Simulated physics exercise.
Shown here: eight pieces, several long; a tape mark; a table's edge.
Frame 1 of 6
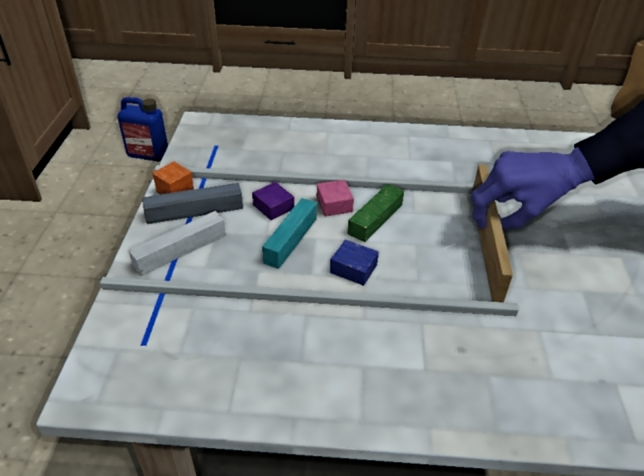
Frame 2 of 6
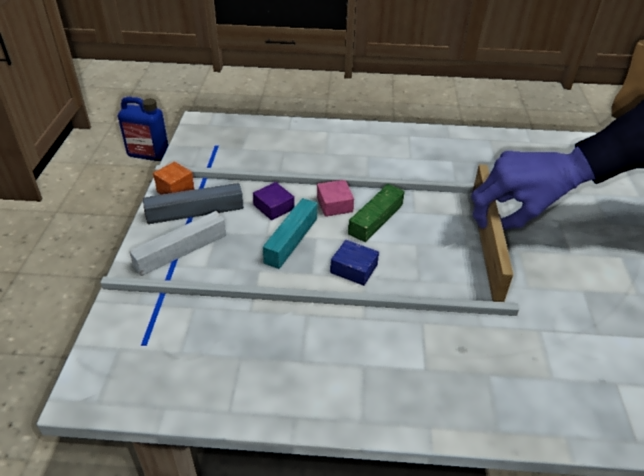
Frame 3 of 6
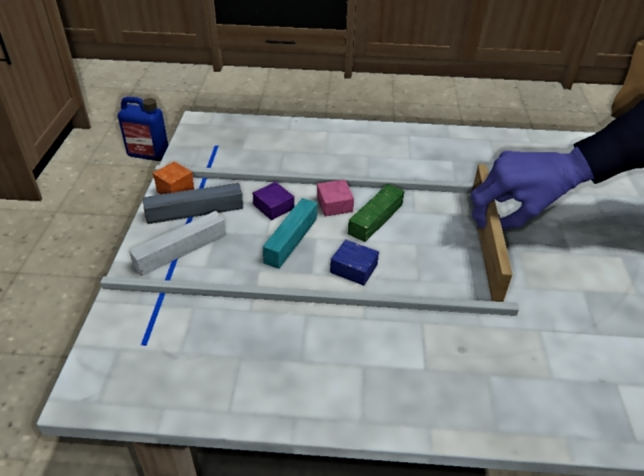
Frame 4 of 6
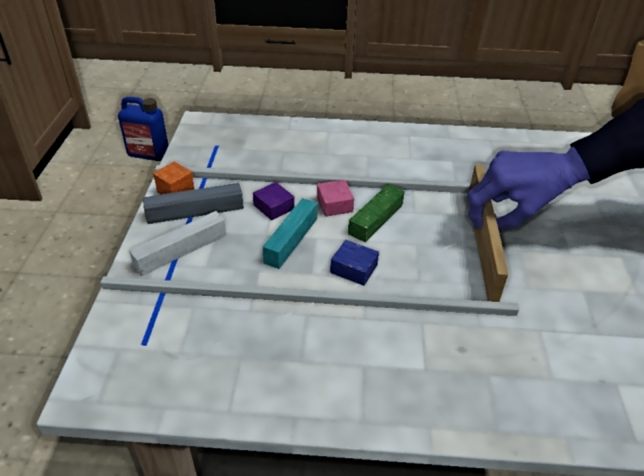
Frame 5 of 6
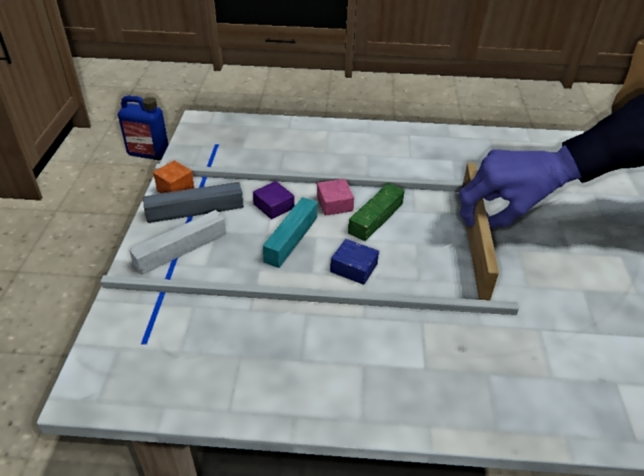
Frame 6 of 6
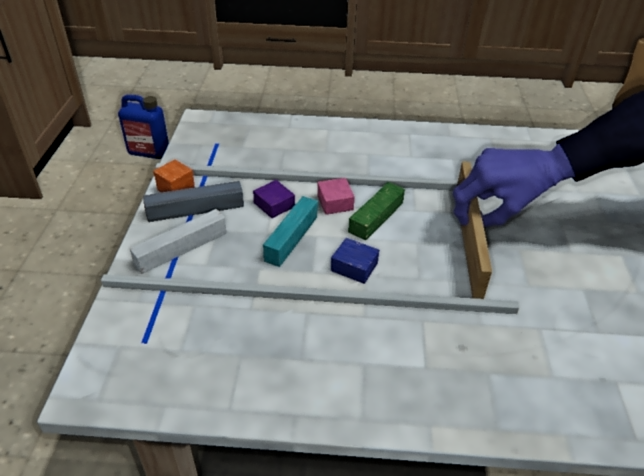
A purple-gloved hand at the right grips an upright wooden board on a pale tiled tabletop, seen from above at an angle in a room with brown cabinets. Between two grey rails lie orange, grey, white, purple, turquoise, pink, green and blue blocks, with blue tape at the left. The hand, still at first, slides the board slightly left; the blocks and camera stay still.
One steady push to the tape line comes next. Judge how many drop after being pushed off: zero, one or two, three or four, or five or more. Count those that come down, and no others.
The push clears off a handful of three or four.
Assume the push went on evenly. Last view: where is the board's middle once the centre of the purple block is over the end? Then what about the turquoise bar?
Around (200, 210) first and around (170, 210) second.
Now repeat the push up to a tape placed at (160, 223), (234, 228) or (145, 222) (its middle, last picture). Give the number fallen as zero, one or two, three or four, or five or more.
Taken in the order given: Five or more, either one or two, five or over.
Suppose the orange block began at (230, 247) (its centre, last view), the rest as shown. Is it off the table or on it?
Result: It comes off.
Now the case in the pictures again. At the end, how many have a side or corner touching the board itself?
It's 2 of them.
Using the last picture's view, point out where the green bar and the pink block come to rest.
In the last picture they sit at about (183, 200) and about (164, 184).
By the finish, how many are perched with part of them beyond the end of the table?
0.
Soon after, none off yet; orange block at rest near (175, 180); white bar at rest near (180, 241); grey stick at rest near (194, 201).
After that, none off yet; orange block at rest near (175, 180); white bar at rest near (180, 241); grey stick displaced a little near (178, 200).
And then, none off yet; orange block tilting well over near (143, 173); white bar displaced a little near (160, 233); grey stick tilting well over near (119, 217).
In the end, the number that fall off is three or four; gone, purple block, grey stick, white bar and orange block.
